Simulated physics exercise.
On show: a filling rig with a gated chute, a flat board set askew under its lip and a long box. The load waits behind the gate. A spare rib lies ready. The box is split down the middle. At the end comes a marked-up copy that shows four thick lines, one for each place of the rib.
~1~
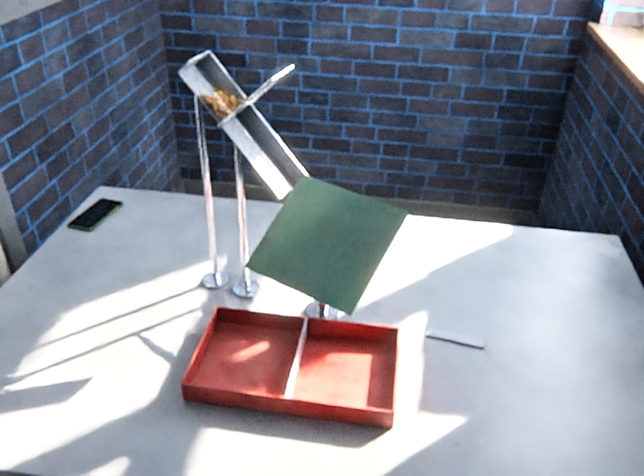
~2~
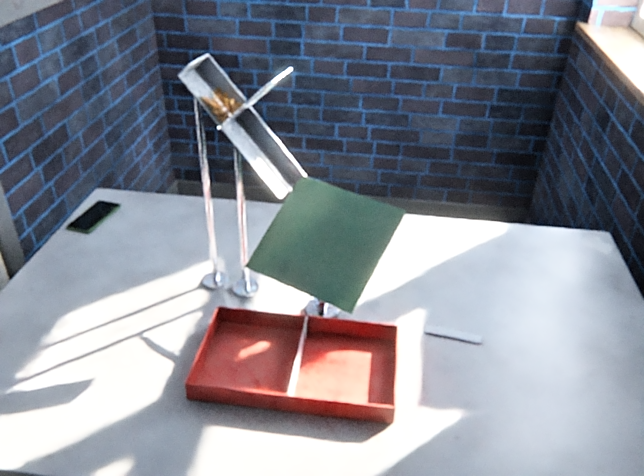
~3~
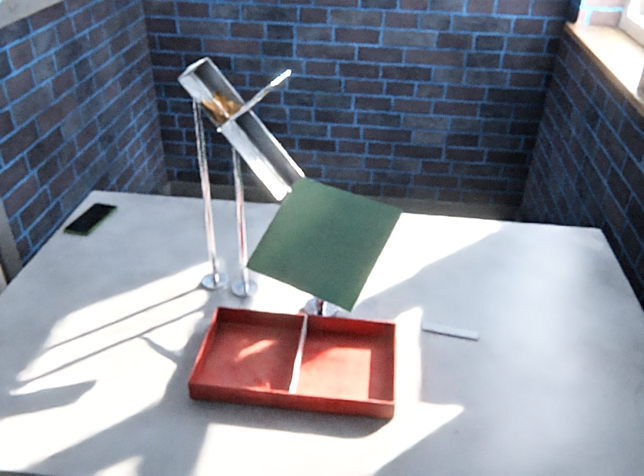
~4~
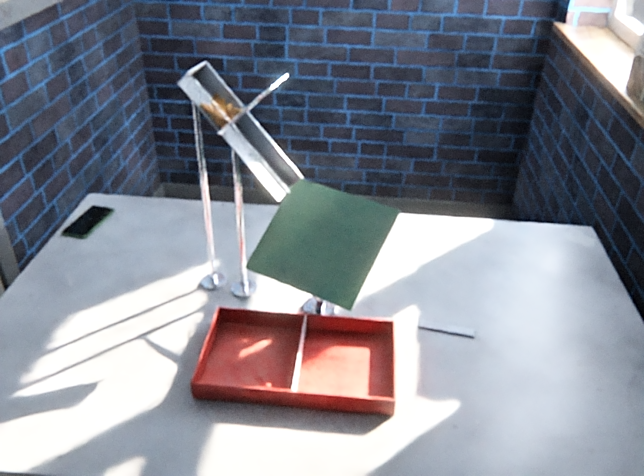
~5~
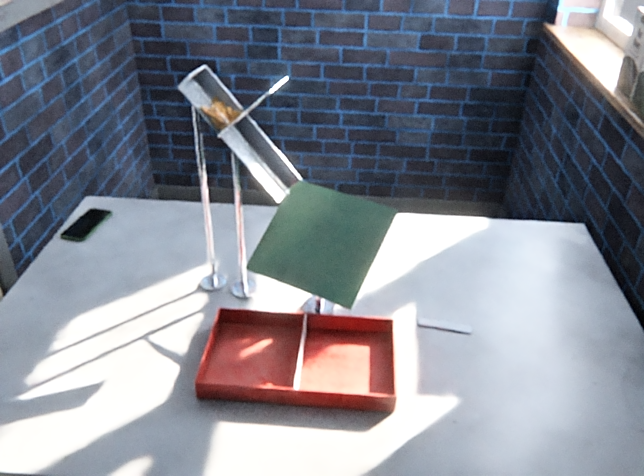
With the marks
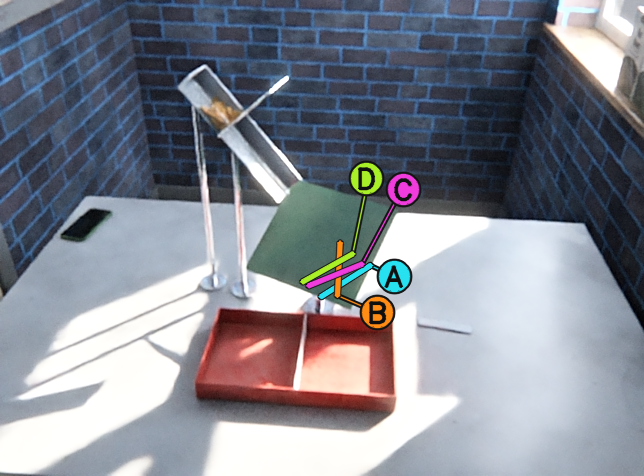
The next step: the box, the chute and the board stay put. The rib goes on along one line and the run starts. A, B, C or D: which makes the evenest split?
B.
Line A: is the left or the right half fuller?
The left half.
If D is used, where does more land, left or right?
More lands on the left.
On the marked copy, line A from (370, 265) to (321, 296); line B from (340, 243) to (337, 295); line C from (362, 264) to (308, 285); line D from (352, 253) to (302, 281).
If A is chosen, of what is caught, the bulk in the left half, a small share in the right.
If B is chosen, of what is caught, close to a third in the left half, close to two thirds in the right.
If C is chosen, of what is caught, all but a few in the left half, a small share in the right.
If D is chosen, of what is caught, all but a few in the left half, a small share in the right.
